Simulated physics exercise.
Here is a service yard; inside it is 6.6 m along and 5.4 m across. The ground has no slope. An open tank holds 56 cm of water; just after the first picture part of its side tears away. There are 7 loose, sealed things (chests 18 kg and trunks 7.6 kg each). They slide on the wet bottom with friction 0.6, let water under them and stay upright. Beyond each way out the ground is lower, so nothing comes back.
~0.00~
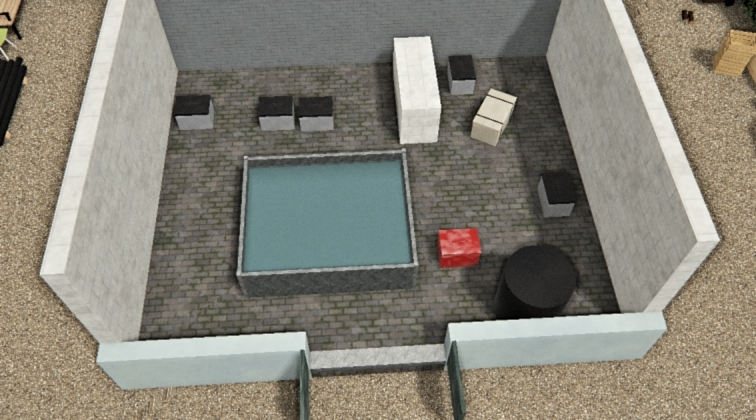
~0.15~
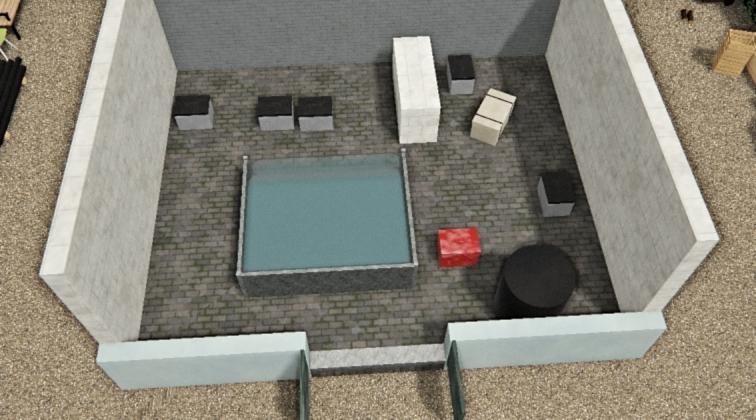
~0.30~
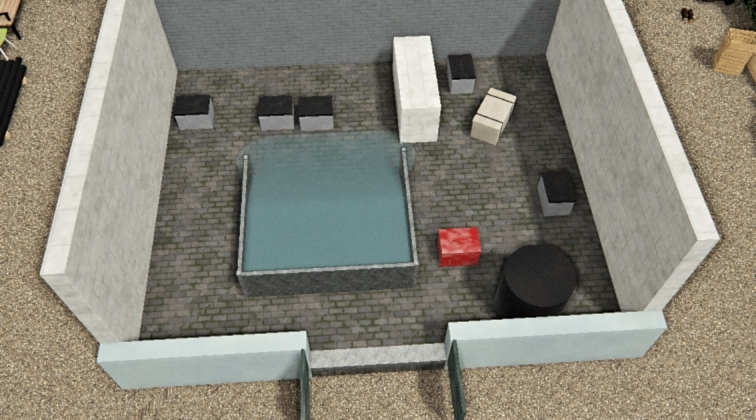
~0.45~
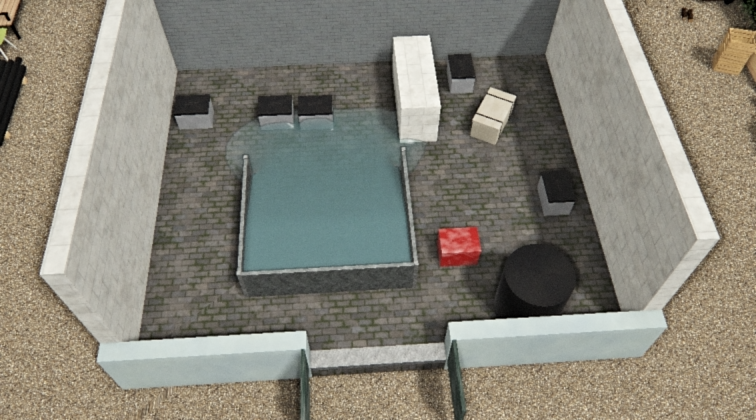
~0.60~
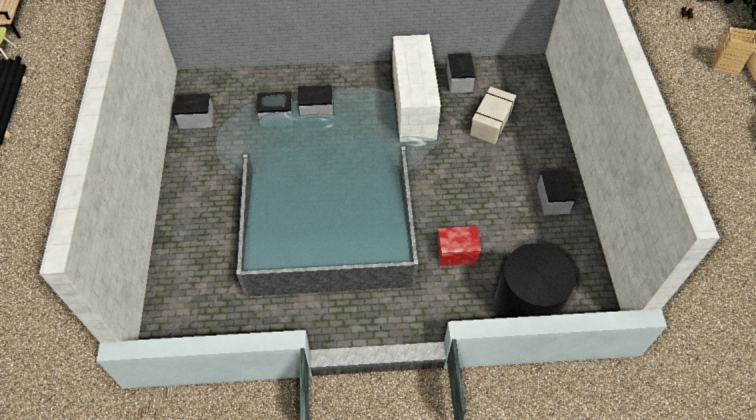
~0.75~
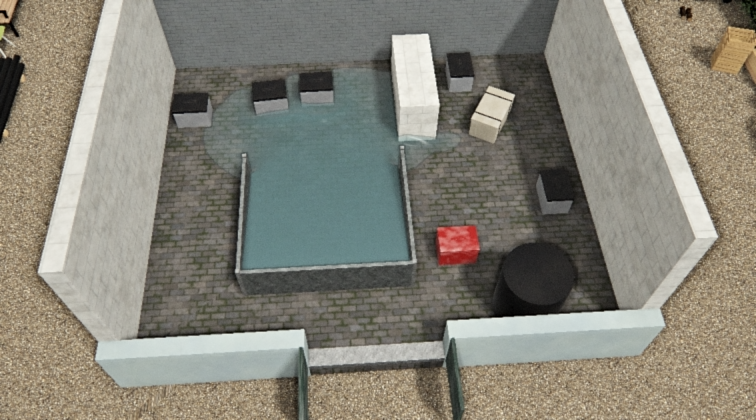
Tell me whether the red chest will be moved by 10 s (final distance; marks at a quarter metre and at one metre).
Red chest stays put.
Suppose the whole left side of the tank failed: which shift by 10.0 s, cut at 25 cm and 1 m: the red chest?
Then the red chest is nudged along.
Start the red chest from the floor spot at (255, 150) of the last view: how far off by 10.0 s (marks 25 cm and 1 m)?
It ends far away.
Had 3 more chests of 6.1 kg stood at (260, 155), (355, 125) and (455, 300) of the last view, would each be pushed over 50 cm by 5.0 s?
In turn: Past it, more, under.
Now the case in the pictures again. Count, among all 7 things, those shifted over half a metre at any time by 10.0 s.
That makes 4.
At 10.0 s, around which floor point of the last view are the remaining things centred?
Around (439, 194).
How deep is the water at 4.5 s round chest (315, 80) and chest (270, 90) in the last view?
About 19 and 6 cm.
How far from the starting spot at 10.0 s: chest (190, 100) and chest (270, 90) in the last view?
In turn: 500 cm, 400 cm.
After 2.0 s the red chest is near (458, 239), 0.0 m from its start, aground; 0 of 7 are out; 2 afloat.
After 4.5 s the red chest is near (458, 239), 0.0 m from its start, aground; 0 of 7 are out; 2 afloat.
After 7.0 s the red chest is near (458, 239), 0.0 m from its start, aground; 0 of 7 are out; 4 afloat.
After 10.0 s the red chest is near (459, 236), 0.0 m from its start, aground; 0 of 7 are out; 2 afloat.
